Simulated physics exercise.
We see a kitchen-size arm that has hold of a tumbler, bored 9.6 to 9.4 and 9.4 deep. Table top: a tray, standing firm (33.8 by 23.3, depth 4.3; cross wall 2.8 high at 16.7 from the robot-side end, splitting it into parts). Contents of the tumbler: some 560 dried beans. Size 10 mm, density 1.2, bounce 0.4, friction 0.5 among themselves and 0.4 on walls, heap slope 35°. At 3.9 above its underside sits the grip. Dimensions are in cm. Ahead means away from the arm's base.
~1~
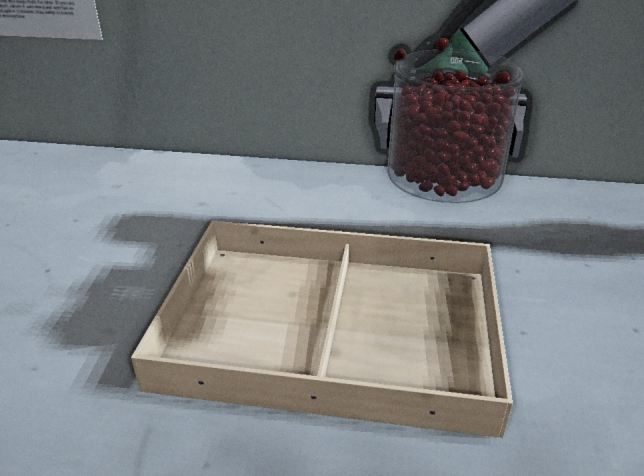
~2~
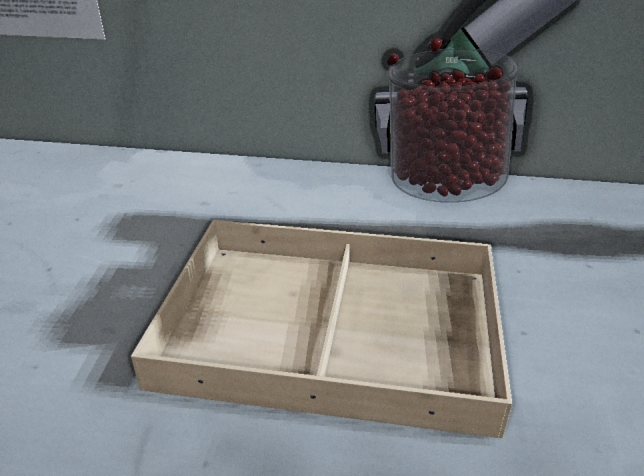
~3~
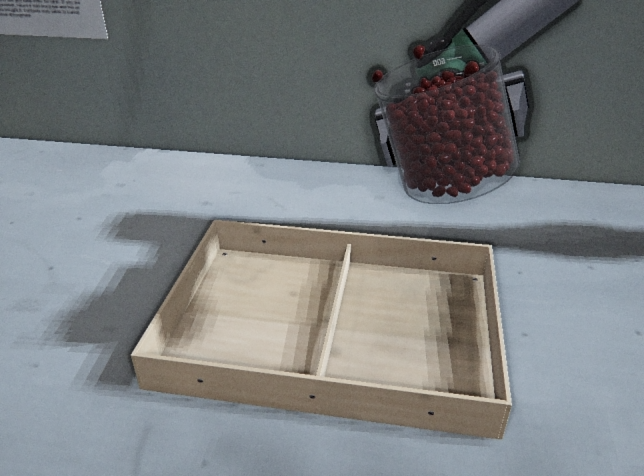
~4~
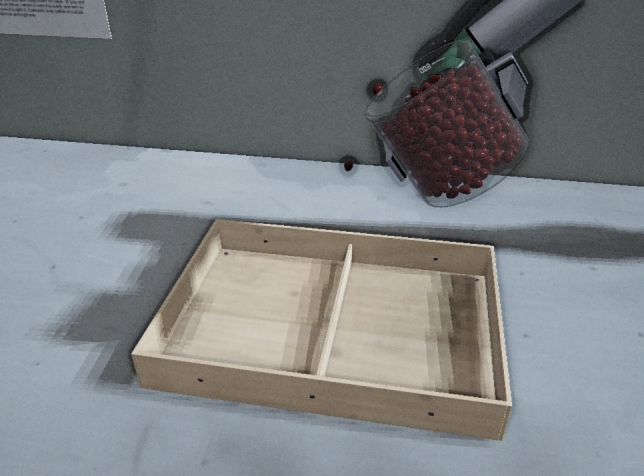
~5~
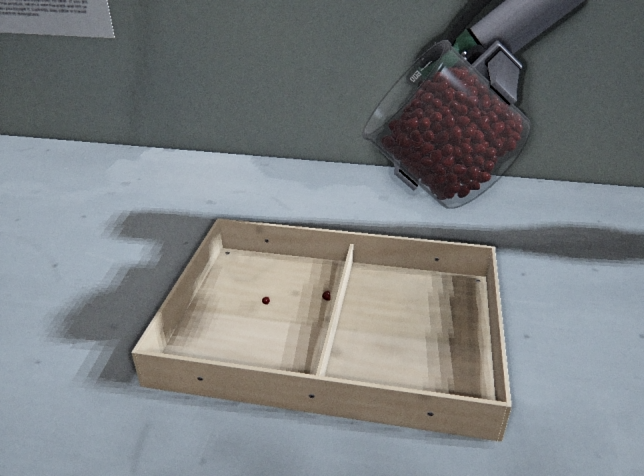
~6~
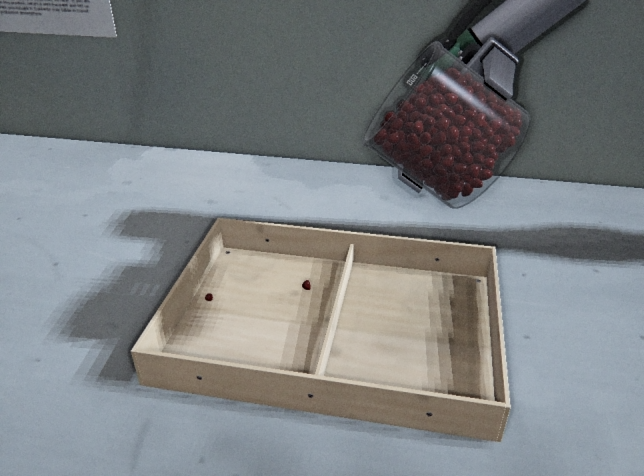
On a pale blue-grey table top against a grey-green wall, seen from above at a slight angle by a still camera, a robot arm works at the upper right. It grips a clear tumbler full of dark red beans behind a shallow light-wood tray split by a divider. The arm tilts the tumbler leftward, and two beans drop into the tray's left part and roll left.
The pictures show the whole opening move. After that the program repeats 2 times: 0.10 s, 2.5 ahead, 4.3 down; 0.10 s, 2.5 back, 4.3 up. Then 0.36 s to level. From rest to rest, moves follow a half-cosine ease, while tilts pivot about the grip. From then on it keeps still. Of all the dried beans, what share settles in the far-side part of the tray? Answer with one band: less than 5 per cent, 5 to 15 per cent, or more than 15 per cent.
5 to 15 per cent.
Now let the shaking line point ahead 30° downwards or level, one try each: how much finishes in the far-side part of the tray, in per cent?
Estimates, in order: 15 % then 30 %.
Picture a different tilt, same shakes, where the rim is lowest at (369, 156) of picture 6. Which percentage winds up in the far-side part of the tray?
Around 20 per cent of it.
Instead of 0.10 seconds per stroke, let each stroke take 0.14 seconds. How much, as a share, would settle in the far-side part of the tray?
In that case around 0 per cent.
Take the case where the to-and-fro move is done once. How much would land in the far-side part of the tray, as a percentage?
In that case it would be roughly 5 per cent.
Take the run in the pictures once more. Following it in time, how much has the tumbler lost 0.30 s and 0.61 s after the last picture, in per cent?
I'd put it near 0 percent first and near 10 percent later.
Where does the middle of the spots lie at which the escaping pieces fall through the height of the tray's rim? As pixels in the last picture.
Near (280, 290).
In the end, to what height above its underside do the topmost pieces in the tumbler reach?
Roughly 9.5 centimetres.
Then, 0.30 s after the last picture, tilted 56° forward, highest piece 26 above the table; 546 in the tumbler, 3 in the far-side part, 7 in flight or on a rim.
Then, 0.61 s after the last picture, tilted 21° forward, highest piece 28 above the table; 506 in the tumbler, 39 in the far-side part, 3 in the robot-side part, 2 on the table or floor, 6 in flight or on a rim.
Then, 0.96 s after the last picture, level, highest piece 29 above the table; 506 in the tumbler, 42 in the far-side part, 4 in the robot-side part, 4 on the table or floor.
Then, 2.01 s after the last picture, level, highest piece 29 above the table; 506 in the tumbler, 42 in the far-side part, 4 in the robot-side part, 4 on the table or floor.
Final count, 506 in the tumbler, 42 in the far-side part, 4 in the robot-side part, 4 on the table or floor. That is 8 % in the far-side part of the tray.
